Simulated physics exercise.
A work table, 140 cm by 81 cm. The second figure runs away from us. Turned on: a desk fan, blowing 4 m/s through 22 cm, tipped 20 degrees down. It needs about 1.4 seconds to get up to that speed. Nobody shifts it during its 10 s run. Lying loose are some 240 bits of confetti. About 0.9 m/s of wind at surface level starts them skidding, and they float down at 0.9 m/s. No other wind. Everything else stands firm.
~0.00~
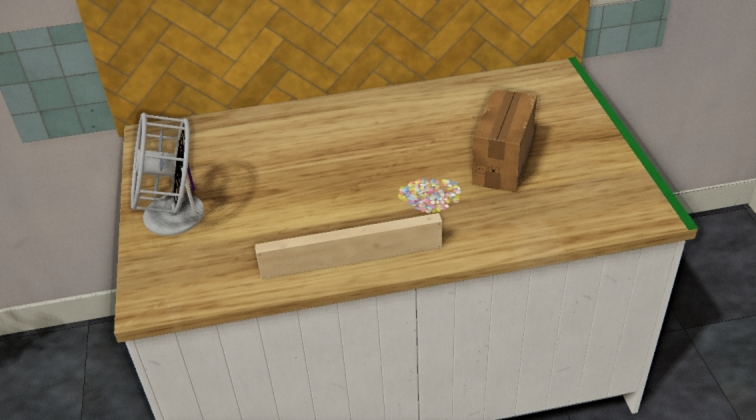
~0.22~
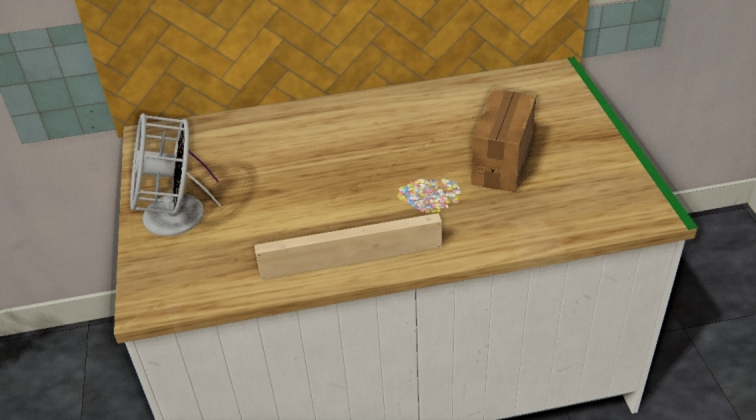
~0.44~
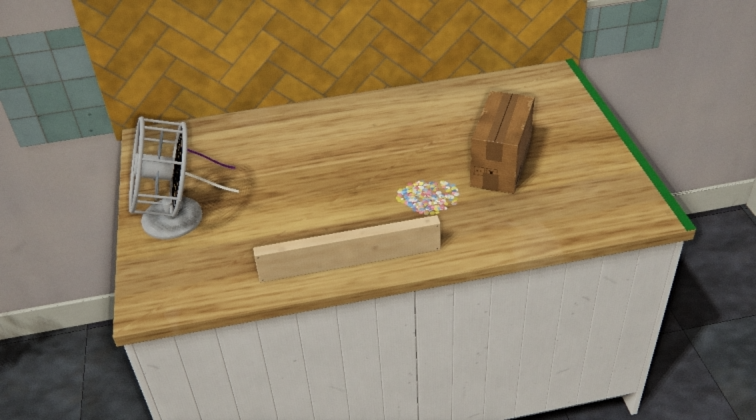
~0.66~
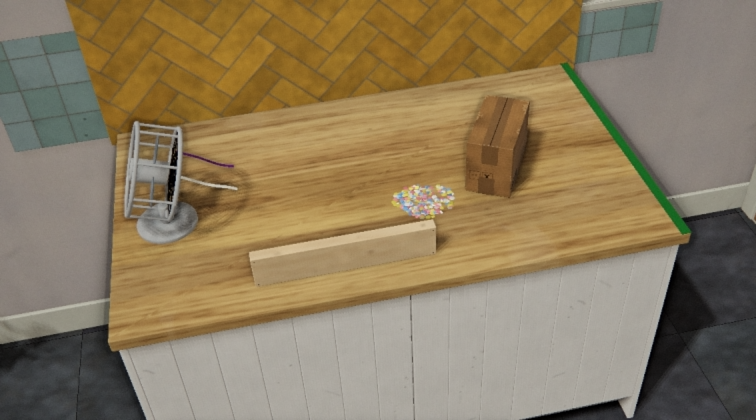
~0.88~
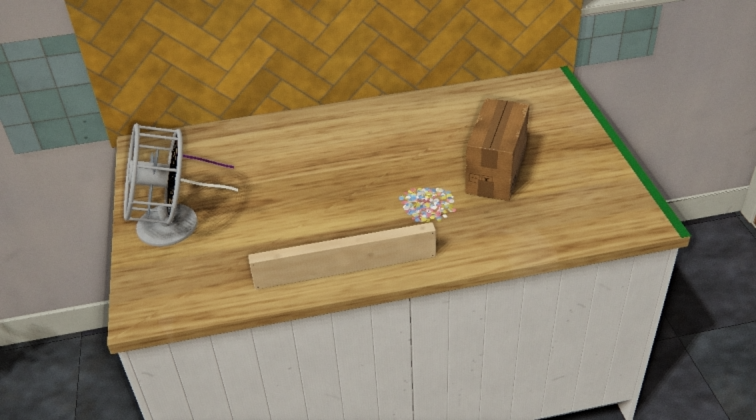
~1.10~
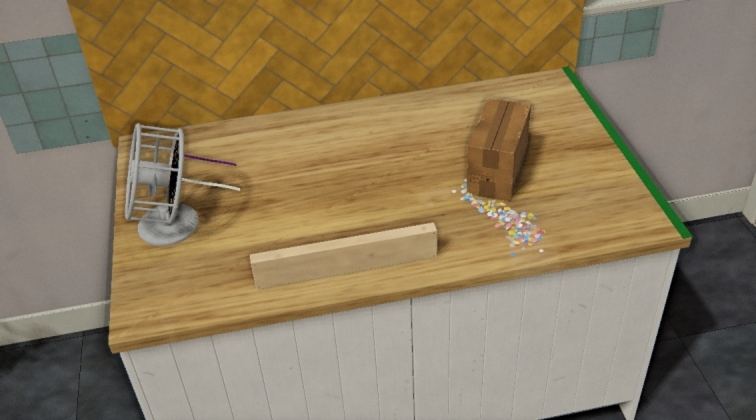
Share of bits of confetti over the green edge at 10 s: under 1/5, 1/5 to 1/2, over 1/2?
1/5 to 1/2.
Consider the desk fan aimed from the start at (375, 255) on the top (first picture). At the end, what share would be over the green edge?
Result: Approx. 90 percent.
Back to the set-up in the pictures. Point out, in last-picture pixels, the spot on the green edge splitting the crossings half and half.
I'd put my finger close to (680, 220).
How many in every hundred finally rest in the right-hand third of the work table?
Something close to 0 % ends up there.
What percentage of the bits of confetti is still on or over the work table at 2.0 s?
Around 2 in a hundred are still there.
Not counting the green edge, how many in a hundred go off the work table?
The share comes to some 70 per cent.
After 2.0 s, 4 % are on the move or not yet settled, 30 % are over the green edge.
After 3.2 s, 0 % are on the move or not yet settled, 31 % are over the green edge.
After 5.5 s, 0 % are on the move or not yet settled, 31 % are over the green edge.
After 10.0 s, at the end, 31 % are over the green edge.
